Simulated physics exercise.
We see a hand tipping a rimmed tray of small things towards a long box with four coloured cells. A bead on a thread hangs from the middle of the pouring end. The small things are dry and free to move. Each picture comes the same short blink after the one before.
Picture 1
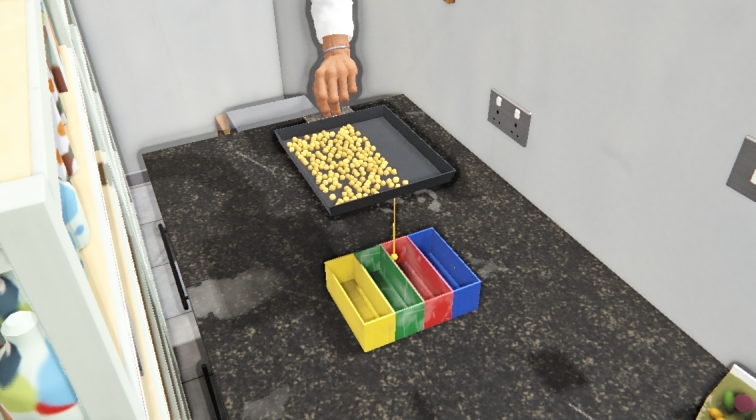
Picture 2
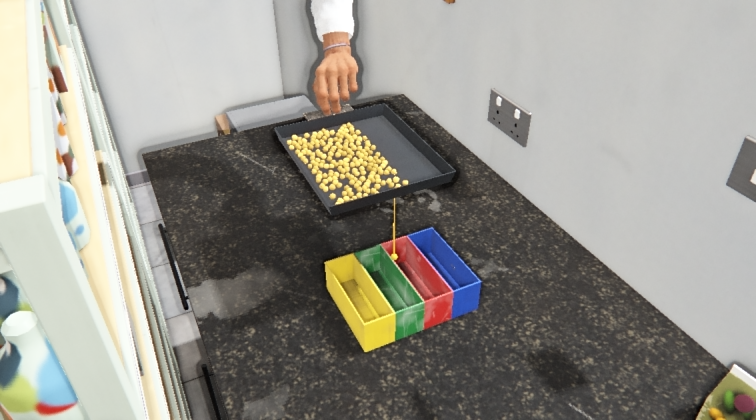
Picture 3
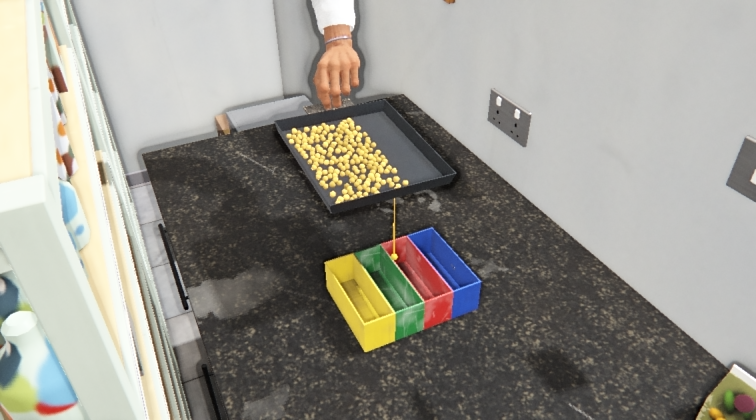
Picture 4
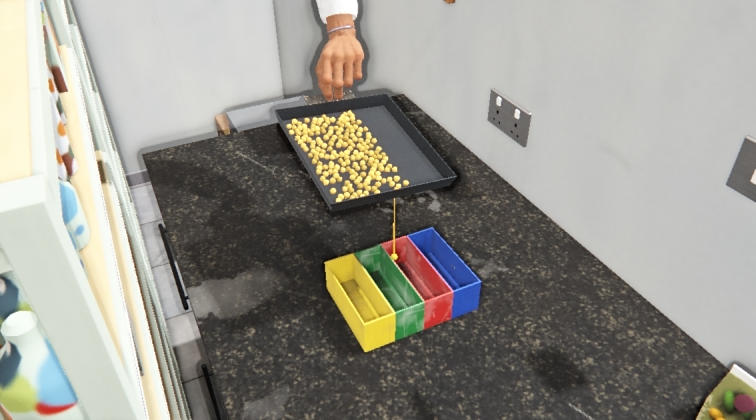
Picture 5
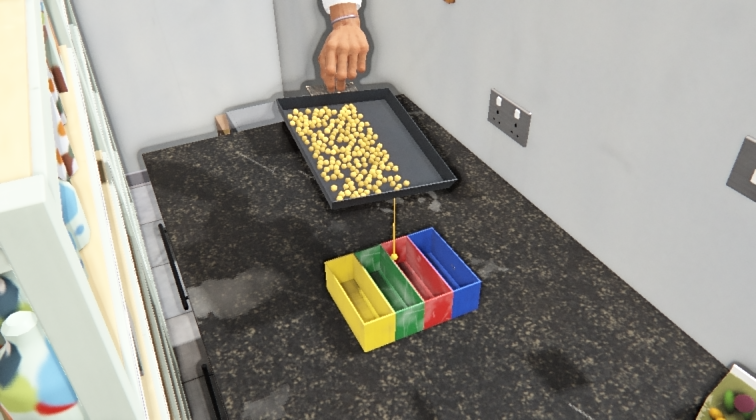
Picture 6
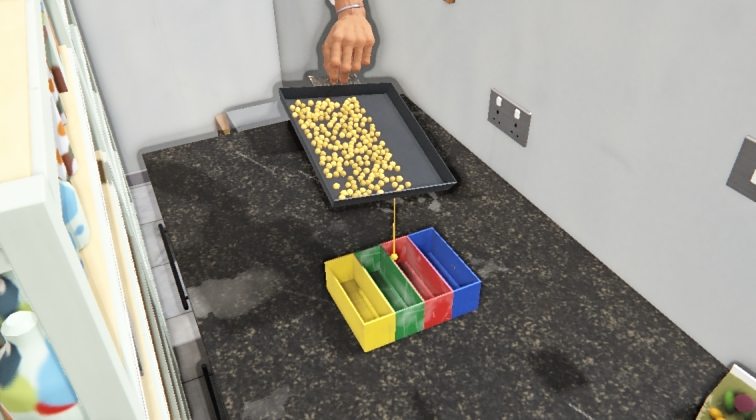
In the video, a hand holds the far edge of a black tray of small yellow balls above a box with yellow, green, red and blue cells, then gradually raises that edge, tilting the tray slightly towards its right corner.
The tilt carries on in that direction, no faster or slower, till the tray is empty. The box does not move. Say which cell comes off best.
Fullest: The blue cell.
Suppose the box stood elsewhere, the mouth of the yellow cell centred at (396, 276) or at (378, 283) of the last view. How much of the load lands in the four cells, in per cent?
Near 100 % and 100 %.
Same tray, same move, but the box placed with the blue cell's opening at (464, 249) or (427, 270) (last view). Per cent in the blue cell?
About 20 and 20 per cent.
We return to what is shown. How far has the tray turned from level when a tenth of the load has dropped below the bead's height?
Around 70° of tilt.
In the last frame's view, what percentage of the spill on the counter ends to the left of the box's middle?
Near 0 %.
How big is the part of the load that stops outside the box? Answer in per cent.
Close to 20 per cent.
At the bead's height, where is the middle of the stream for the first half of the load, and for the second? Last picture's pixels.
Around (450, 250) and then (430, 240).
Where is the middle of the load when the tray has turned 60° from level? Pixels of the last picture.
Roughly at (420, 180).
Just after the last frame, tray tipped steeply; almost all on the tray; about a tenth falling or outside the box.
A moment on, tray tipped right over; roughly half on the tray; roughly a quarter in the blue cell; just a few in the red cell; roughly a quarter falling or outside the box.
Further on, tray tipped past a quarter turn; the larger part in the blue cell; about a tenth in the red cell; just a few in the green cell; roughly a quarter falling or outside the box.
When it is over, tray tipped past a quarter turn; the larger part in the blue cell; about a tenth in the red cell; just a few in the green cell; not one in the yellow cell; roughly a quarter outside the box.
